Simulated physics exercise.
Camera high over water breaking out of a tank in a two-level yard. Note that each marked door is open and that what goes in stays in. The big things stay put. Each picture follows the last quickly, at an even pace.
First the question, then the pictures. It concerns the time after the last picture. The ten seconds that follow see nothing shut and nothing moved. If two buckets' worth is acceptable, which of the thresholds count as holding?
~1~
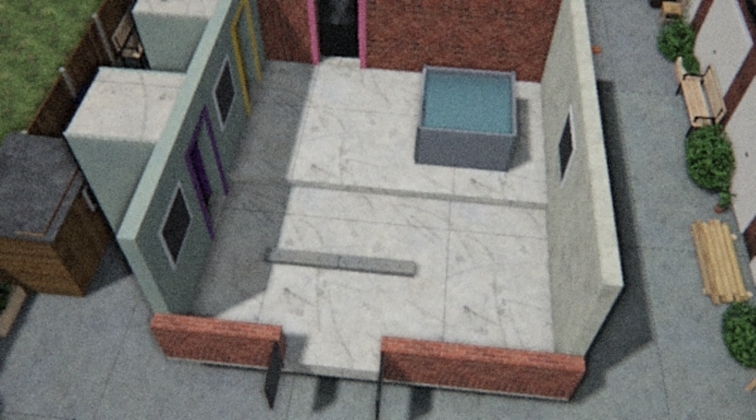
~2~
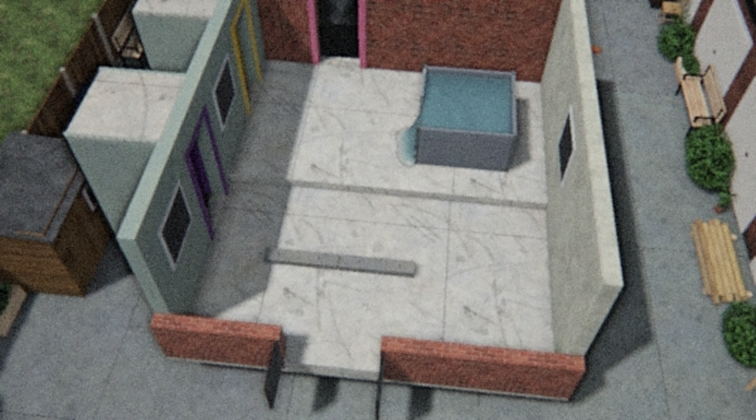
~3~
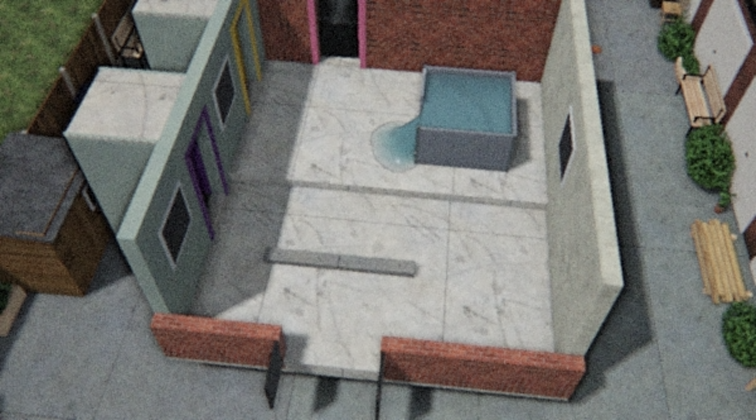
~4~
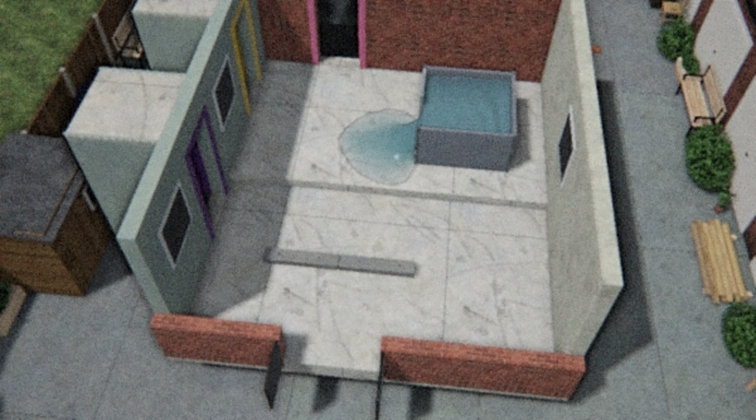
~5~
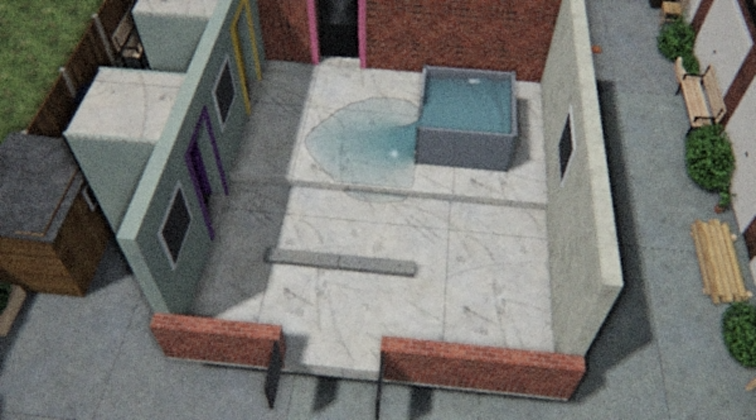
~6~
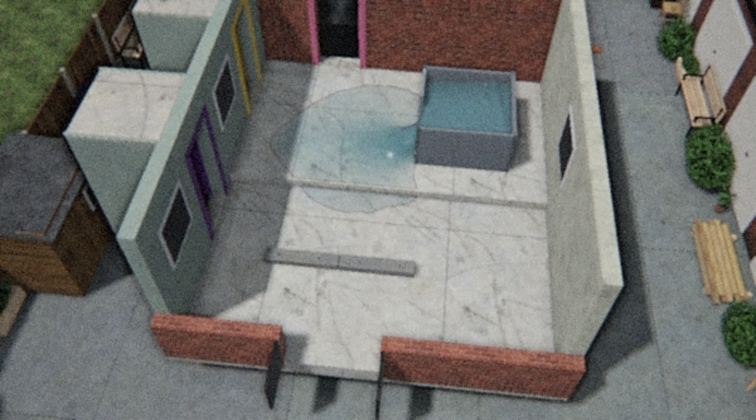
The purple door does not count, the yellow door does not count, the pink door does not count.
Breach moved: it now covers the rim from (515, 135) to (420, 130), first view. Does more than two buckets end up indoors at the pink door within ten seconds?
I'd say pink door falls short.
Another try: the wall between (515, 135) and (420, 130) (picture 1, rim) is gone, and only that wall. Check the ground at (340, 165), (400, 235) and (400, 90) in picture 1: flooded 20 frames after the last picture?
Going through them, the first would be still bare, the next submerged and the last still bare.
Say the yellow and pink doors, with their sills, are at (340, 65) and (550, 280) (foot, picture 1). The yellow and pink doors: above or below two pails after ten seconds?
I reckon the yellow door admits more while the pink door admits more.
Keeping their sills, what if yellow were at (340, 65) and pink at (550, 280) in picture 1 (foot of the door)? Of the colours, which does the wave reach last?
Answer: The pink door.
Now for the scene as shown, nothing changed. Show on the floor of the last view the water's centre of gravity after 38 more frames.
I'd point to (354, 176).
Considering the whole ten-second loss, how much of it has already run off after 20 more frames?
I'd estimate some 45 per cent.
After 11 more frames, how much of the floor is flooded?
The answer is around 45 per cent.
A moment on, water covers 40 % of the floor; the purple door wet at the sill, nothing in, the yellow door under two buckets in, the pink door wet at the sill, nothing in.
Next, water covers 45 % of the floor; the purple door under two buckets in, the yellow door over two buckets in, the pink door under two buckets in.
Then, water covers 50 % of the floor; the purple door over two buckets in, the yellow door far over two buckets in, the pink door under two buckets in.
Later, water covers 80 % of the floor; the purple door over two buckets in, the yellow door far over two buckets in, the pink door over two buckets in.
In the end, water covers 95 % of the floor; the purple door over two buckets in, the yellow door far over two buckets in, the pink door over two buckets in.
